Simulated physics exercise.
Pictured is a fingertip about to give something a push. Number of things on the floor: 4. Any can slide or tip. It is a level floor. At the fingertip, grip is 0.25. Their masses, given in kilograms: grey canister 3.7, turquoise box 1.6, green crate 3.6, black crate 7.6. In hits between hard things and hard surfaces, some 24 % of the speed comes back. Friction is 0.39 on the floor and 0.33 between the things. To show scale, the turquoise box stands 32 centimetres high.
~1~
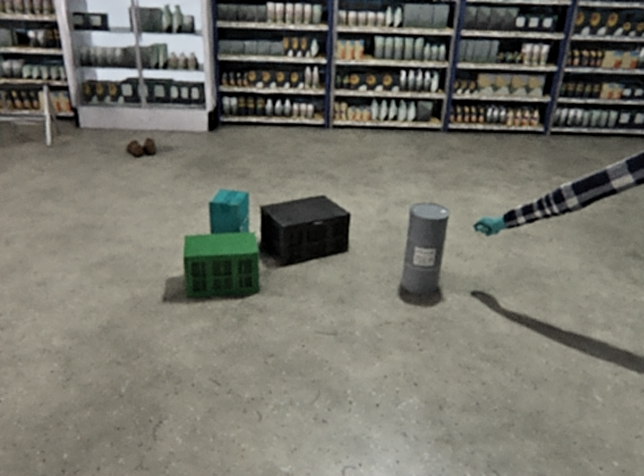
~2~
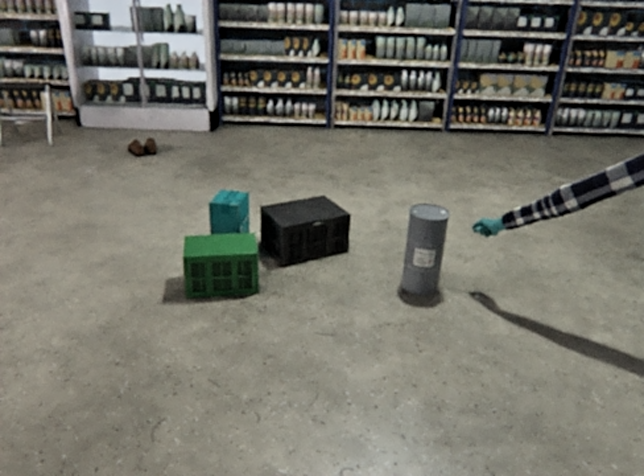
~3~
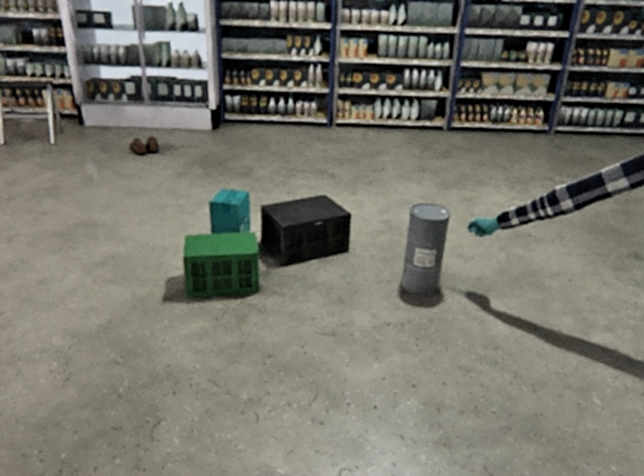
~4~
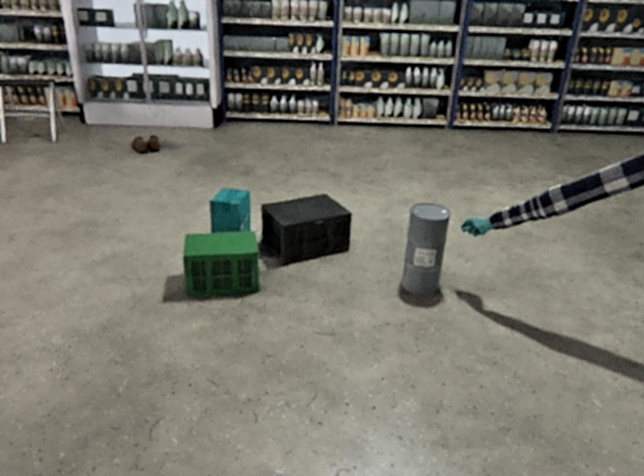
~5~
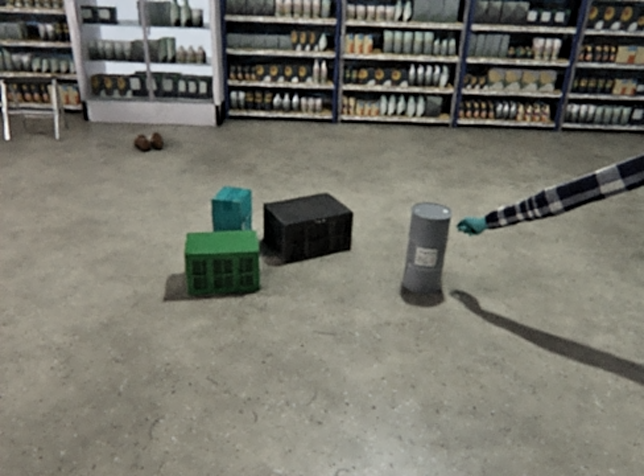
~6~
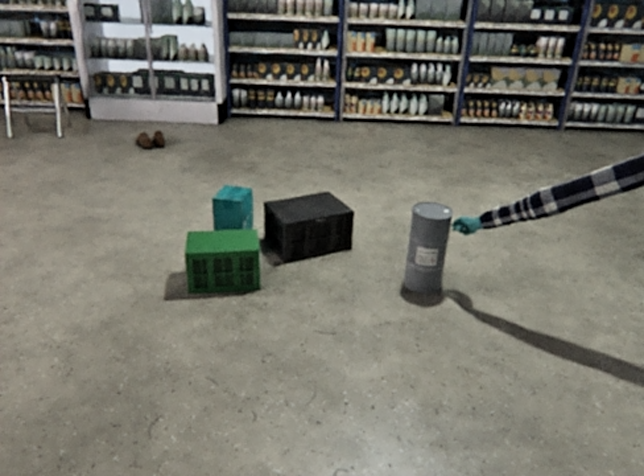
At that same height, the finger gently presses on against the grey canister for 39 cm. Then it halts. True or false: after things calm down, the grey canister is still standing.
False, it has tipped over.
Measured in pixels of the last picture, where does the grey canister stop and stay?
Look near (359, 264) in the last picture.
Then, 0.50 s past the last view, 24 cm of travel; grey canister at 21° to upright near (411, 243).
Then, 0.90 s past the last view, 34 cm of travel; grey canister at 48° to upright near (390, 246).
Then, 1.10 s past the last view, 39 cm of travel; grey canister on its side near (363, 265).
Finally, on their side or leaning hard on the floor, grey canister; the other 3 still in place (within 14 cm). Final places as that camera would see them, grey canister near (359, 264).
